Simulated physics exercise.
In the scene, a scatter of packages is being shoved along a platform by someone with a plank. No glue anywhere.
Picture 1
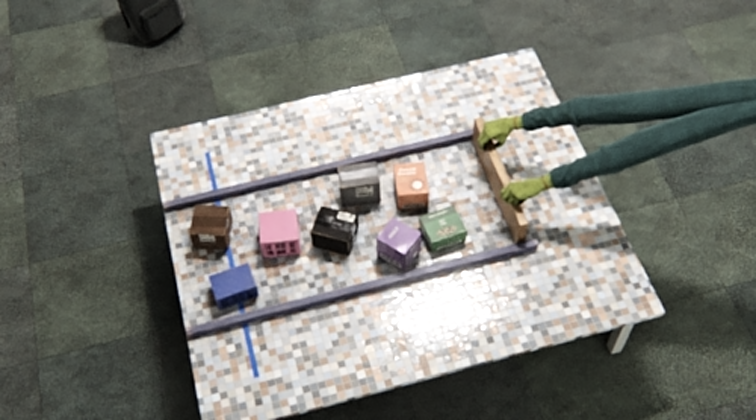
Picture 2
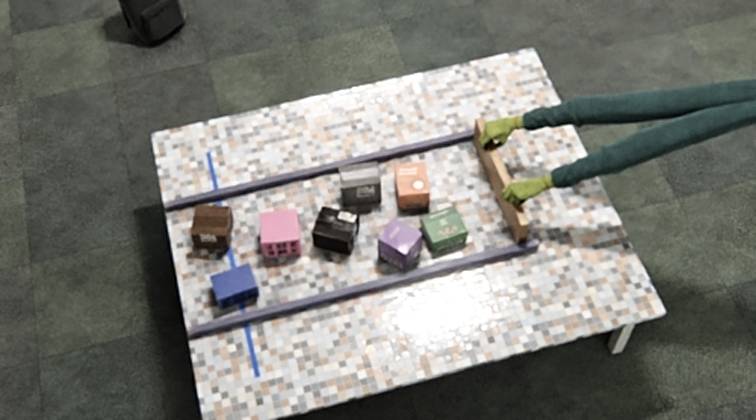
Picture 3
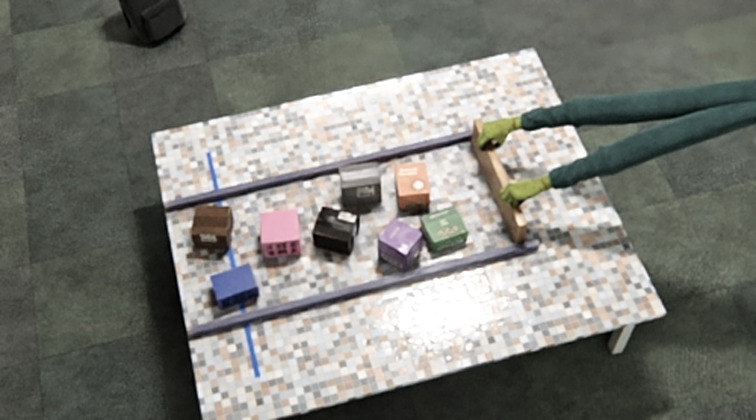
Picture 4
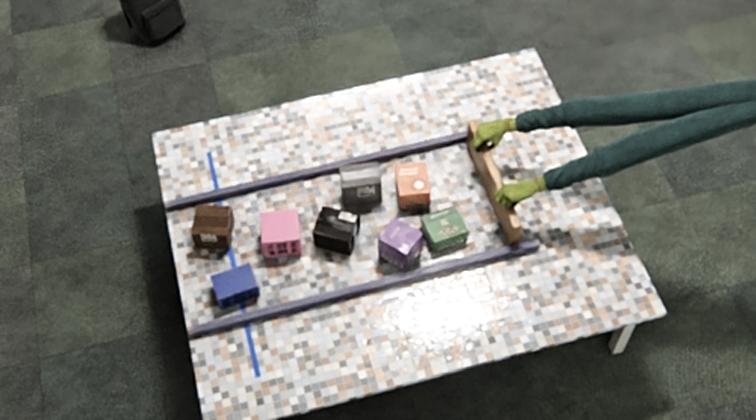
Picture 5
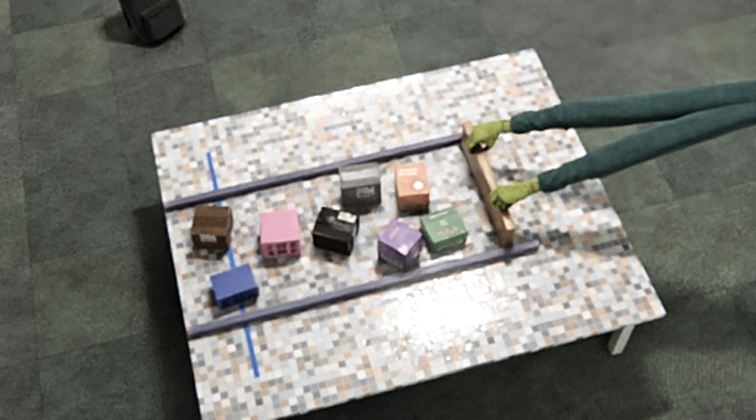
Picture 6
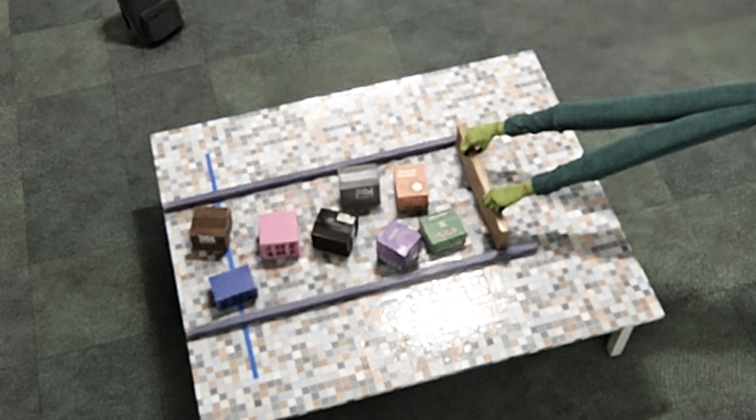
Two gloved hands slide a wooden plank slightly left toward colored boxes, which stay still.
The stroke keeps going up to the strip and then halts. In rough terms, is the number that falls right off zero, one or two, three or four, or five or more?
Watching this, the number dropping off is three to four.
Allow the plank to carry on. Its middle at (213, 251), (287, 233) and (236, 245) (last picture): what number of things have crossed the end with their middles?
6; 0; 3.
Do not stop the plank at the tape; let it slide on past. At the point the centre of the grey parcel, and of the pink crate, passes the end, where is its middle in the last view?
The middle is at (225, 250) when it's the grey parcel, and at (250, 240) when it's the pink crate.
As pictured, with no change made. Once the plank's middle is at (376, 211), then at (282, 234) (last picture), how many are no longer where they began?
Answer - first 5, then 8.
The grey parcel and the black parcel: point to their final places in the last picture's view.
The grey parcel stops around (170, 217); the black parcel around (186, 269).
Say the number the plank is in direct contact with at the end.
That comes to 2.
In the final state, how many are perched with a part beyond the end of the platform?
As for overhanging, the count is 3.
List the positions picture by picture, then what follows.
The first frame shows brown parcel (212, 227); blue crate (234, 286); pink crate (280, 233); plank (499, 180); tape (230, 256).
The second frame shows blue crate (235, 286); purple box (400, 245).
The third frame shows pink crate (281, 233); grey parcel (361, 185).
The fourth frame shows brown parcel (213, 227); orange box (413, 186).
The fifth frame shows blue crate (235, 286); black parcel (336, 231).
The sixth frame shows brown parcel (212, 228); blue crate (234, 287); pink crate (280, 235); plank (481, 186); tape (230, 257).
A little later, none off yet; brown parcel at rest near (212, 228); blue crate at rest near (234, 287); pink crate at rest near (280, 235).
Next, none off yet; brown parcel shifted a little near (197, 226); blue crate at rest near (234, 287); pink crate shifted about its own width near (228, 239).
When it is over, the number that fall off is three or four; down, pink crate, blue crate and brown parcel.
